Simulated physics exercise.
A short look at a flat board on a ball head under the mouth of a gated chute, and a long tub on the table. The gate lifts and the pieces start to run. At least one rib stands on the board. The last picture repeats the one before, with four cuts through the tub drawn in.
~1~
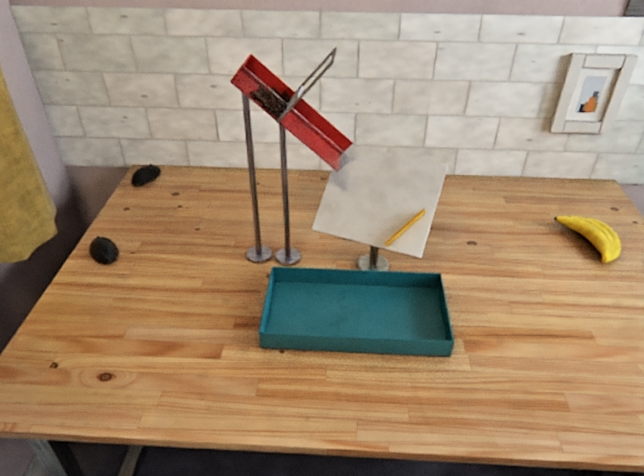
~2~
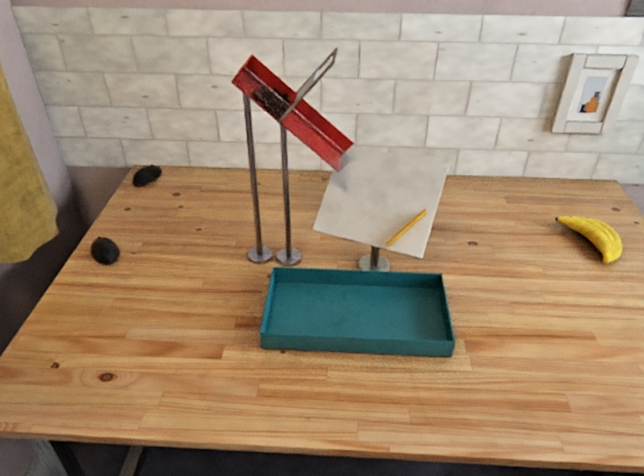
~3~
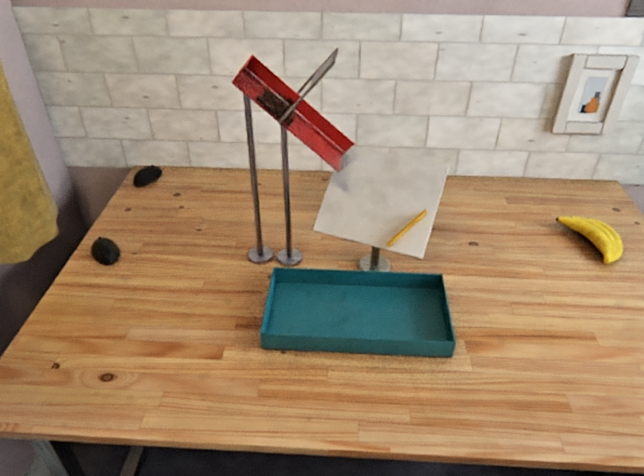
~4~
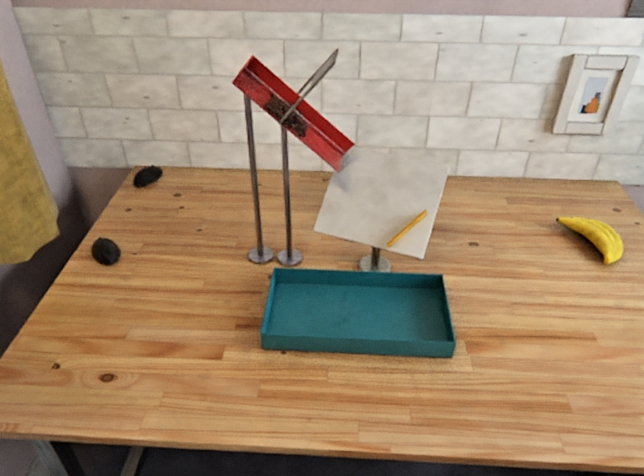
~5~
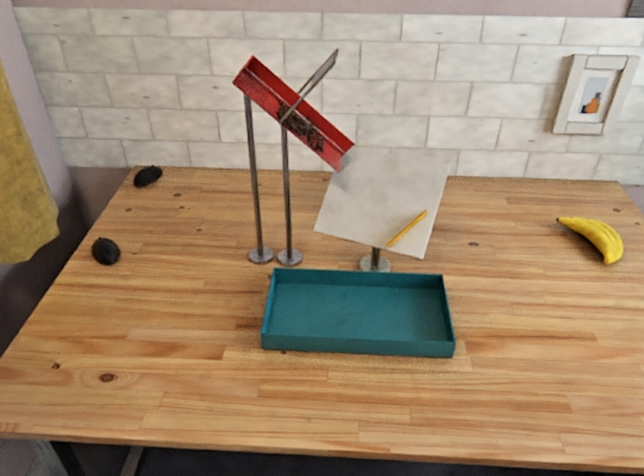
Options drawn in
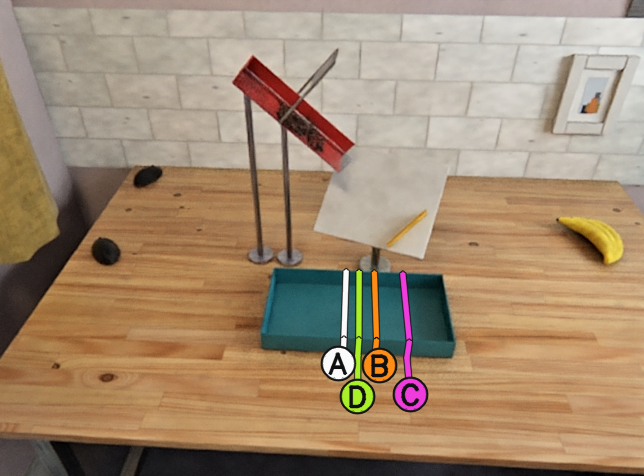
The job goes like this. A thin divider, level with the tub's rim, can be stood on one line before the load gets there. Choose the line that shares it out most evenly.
D beats the others.
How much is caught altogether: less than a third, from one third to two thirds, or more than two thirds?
About that: More than two thirds.
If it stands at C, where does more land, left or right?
The left side.
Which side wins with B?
The left side.
On the marked copy, line A crosses the front rim at (343, 337); line B crosses the front rim at (376, 339); line C crosses the front rim at (409, 340); line D crosses the front rim at (358, 338).
With A, of what is caught, about a tenth on the left of the divider, almost all on the right.
With B, of what is caught, almost all on the left of the divider, about a tenth on the right.
With C, of what is caught, every piece on the left of the divider, not one piece on the right.
With D, of what is caught, roughly half on the left of the divider, roughly half on the right.
